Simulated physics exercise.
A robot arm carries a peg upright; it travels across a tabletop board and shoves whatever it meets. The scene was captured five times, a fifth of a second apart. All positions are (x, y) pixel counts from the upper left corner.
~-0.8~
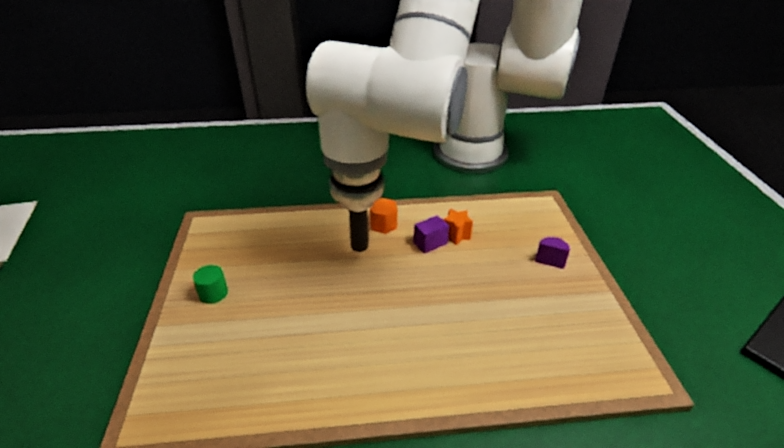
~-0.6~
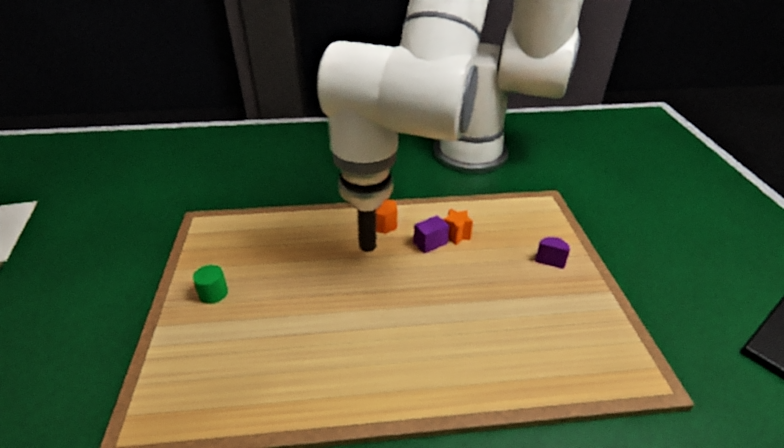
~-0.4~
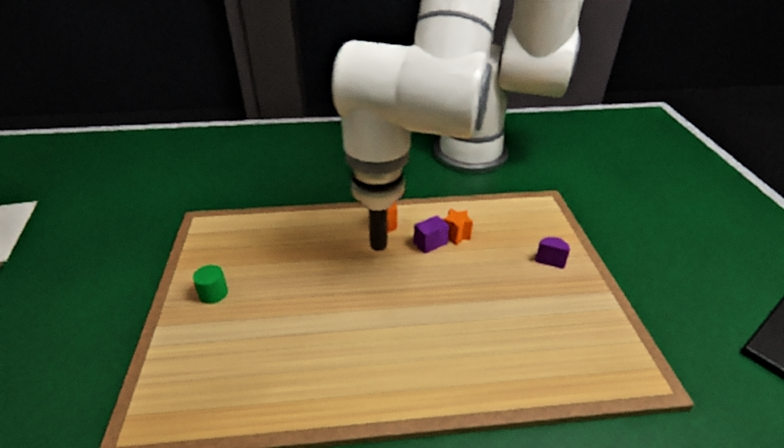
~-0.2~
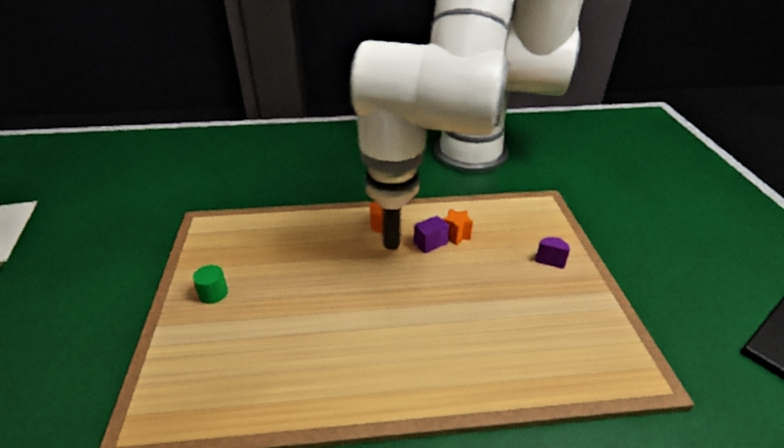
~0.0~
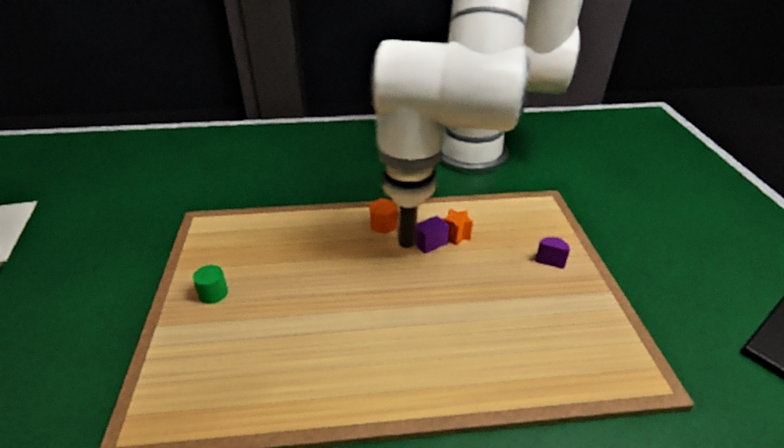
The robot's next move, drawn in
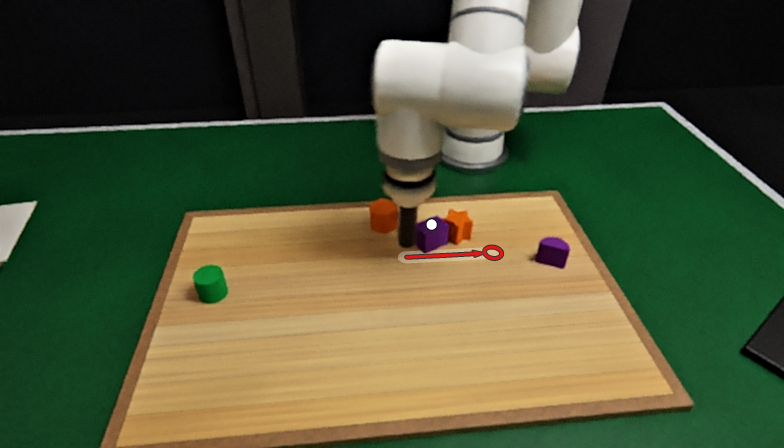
A white robot arm with a black peg moved a short way right across a wooden board, passing in front of an orange block and coming up beside a purple block, while the pieces barely shifted.
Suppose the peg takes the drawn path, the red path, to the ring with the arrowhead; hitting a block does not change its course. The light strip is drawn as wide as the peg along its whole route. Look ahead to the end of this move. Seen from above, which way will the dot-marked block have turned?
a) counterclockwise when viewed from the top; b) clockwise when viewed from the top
(a)
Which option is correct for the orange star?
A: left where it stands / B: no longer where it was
That would be B.
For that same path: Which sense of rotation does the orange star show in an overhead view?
The block turns clockwise.
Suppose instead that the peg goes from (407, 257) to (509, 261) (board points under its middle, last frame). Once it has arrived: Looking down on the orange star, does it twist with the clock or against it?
From above, it turns clockwise.
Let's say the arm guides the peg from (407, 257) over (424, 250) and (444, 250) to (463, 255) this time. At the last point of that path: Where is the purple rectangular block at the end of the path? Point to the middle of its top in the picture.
At (446, 216).
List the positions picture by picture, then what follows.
The first frame shows tip of the peg (360, 247), middles of tops, purple rectangular block (432, 225), orange star (458, 217), purple D-shaped block (556, 243).
The second frame shows peg (368, 247), nothing pushed.
The third frame shows peg (379, 246), nothing pushed.
The fourth frame shows peg (392, 245), nothing pushed.
The fifth frame shows peg (407, 243), purple rectangular block (432, 225), orange star (458, 217), purple D-shaped block (556, 243).
The line goes straight from (407, 257) to (493, 253); the dot is on the purple rectangular block.
The first path, step by step. One third of the way, peg (437, 242); purple rectangular block (439, 222), turned 40° anticlockwise; orange star (460, 214), turned 25° clockwise.
Two thirds of the way, peg (467, 240); purple rectangular block (442, 222), turned 65° anticlockwise; orange star (461, 212), turned 30° clockwise.
At the end, peg (496, 239); purple rectangular block (442, 222), turned 65° anticlockwise; orange star (461, 212), turned 30° clockwise; purple D-shaped block unmoved.
